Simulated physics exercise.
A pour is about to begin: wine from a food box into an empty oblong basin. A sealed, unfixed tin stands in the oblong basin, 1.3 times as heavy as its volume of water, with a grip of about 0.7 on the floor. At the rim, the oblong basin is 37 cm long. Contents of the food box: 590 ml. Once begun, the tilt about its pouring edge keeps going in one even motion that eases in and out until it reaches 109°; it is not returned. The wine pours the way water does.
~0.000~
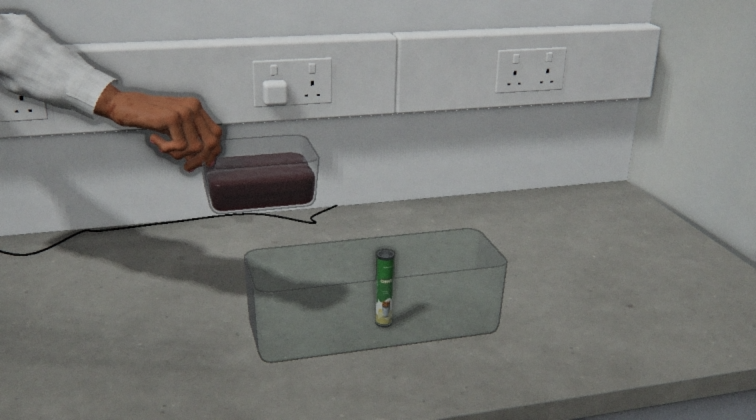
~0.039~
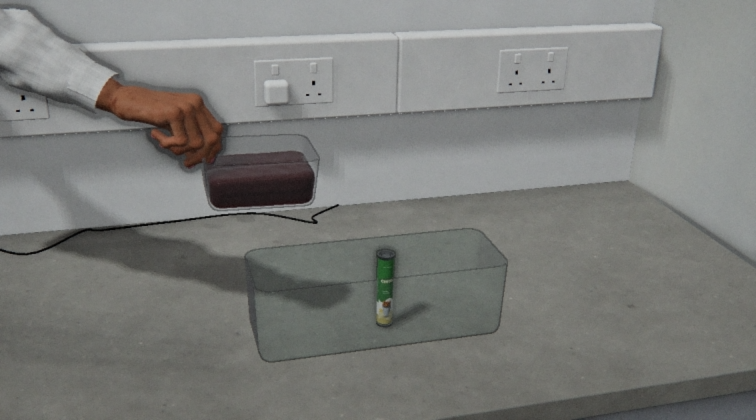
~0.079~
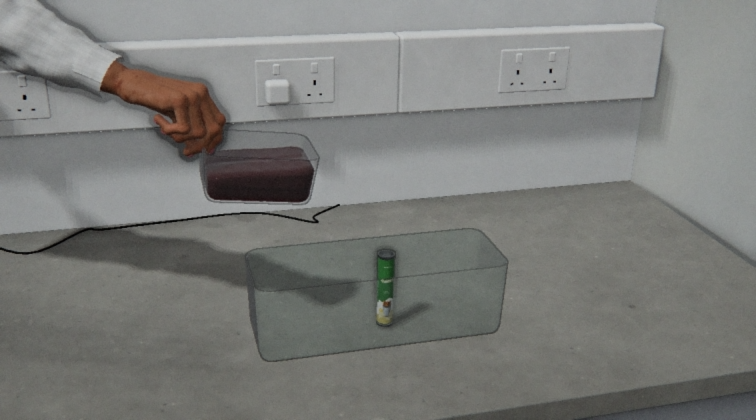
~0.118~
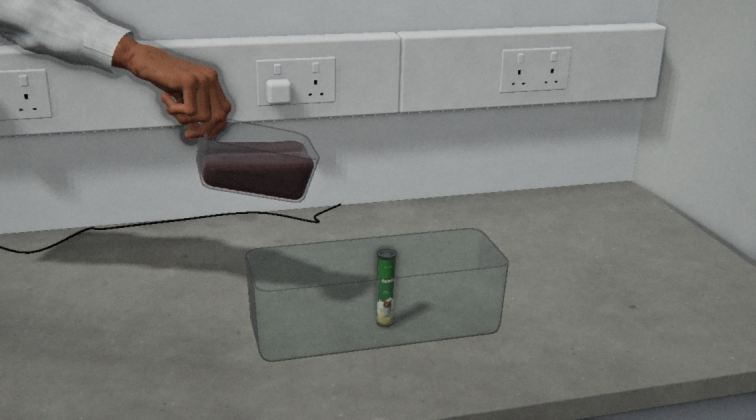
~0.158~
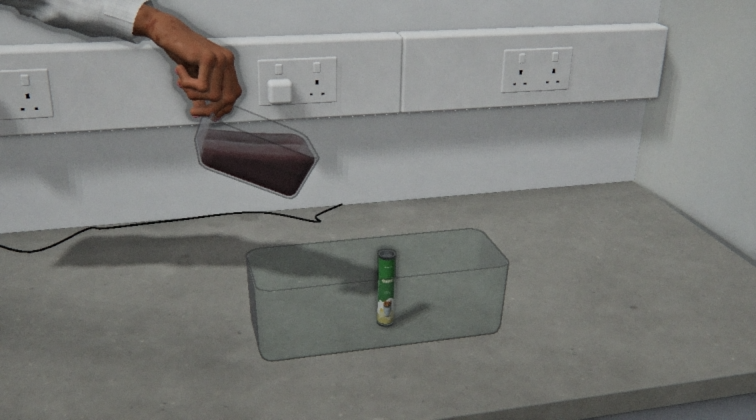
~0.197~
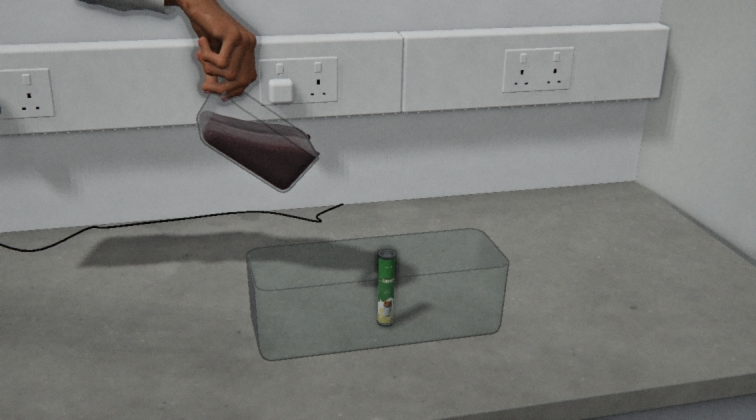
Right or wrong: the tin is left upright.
Right.
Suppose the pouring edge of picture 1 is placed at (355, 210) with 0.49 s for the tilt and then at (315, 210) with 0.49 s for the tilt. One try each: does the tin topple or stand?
In the first try it remains standing; in the second it comes down.
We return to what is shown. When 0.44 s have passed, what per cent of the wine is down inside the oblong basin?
2 %, give or take.
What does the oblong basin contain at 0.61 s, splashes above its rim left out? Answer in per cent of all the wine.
Roughly 82 percent of it.
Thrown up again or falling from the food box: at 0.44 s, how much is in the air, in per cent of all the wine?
Around 70 in a hundred.
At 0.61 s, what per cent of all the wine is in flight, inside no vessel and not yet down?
Close to 16 per cent.
Then, 0.44 s in, the tilt is 106° and 27 per cent is still to pour; the tin stands where it began.
Then, 0.61 s in, the tilt is 109° and 3 per cent is still to pour; the tin stands where it began.
Then, 0.79 s in, the tilt is 109° and 0 per cent is still to pour; the tin stands where it began.
Then, 0.99 s in, the tilt is 109° and 0 per cent is still to pour; the tin stands where it began.
Finally, the tin stands where it began.
